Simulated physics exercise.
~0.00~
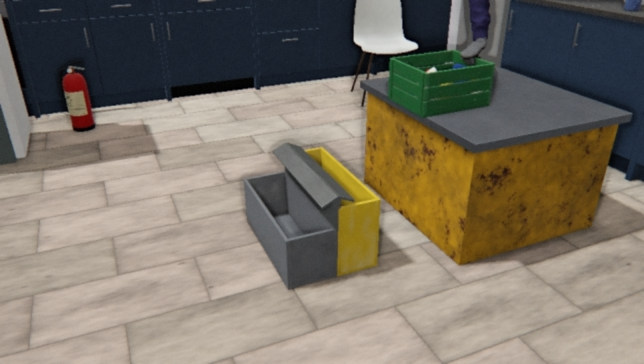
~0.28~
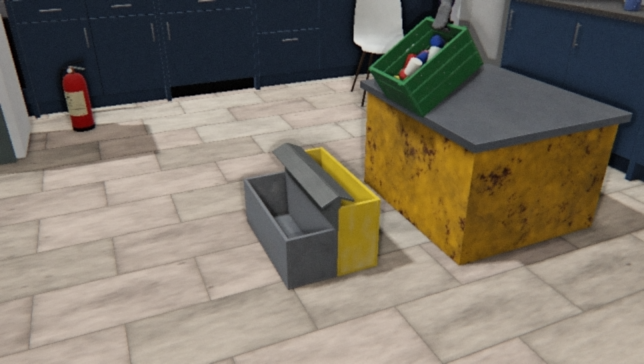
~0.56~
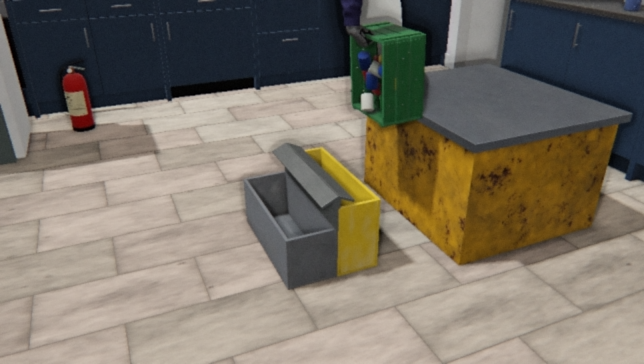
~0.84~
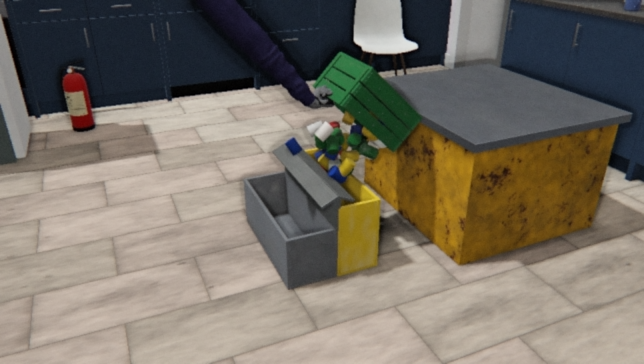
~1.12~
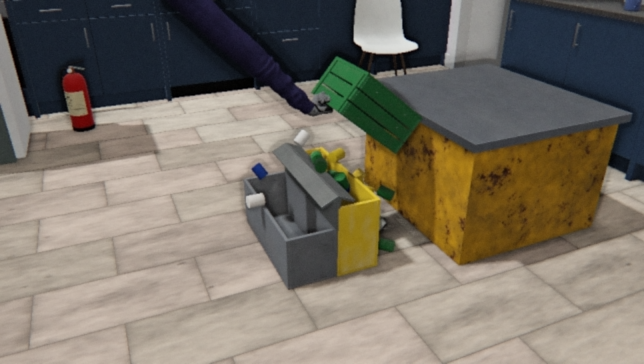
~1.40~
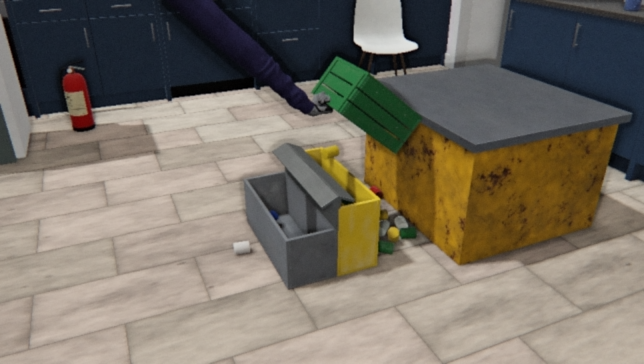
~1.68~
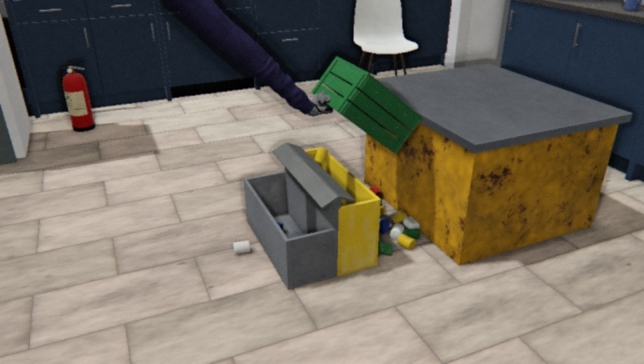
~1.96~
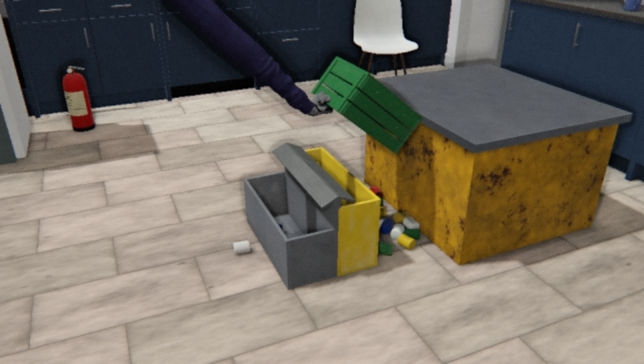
A dark robotic arm lifted a green crate off a rusty yellow bench, swung it left and tipped it, spilling small colourful containers over the grey and yellow bins, with many ending on the floor by the bench and one white one lying to the left.
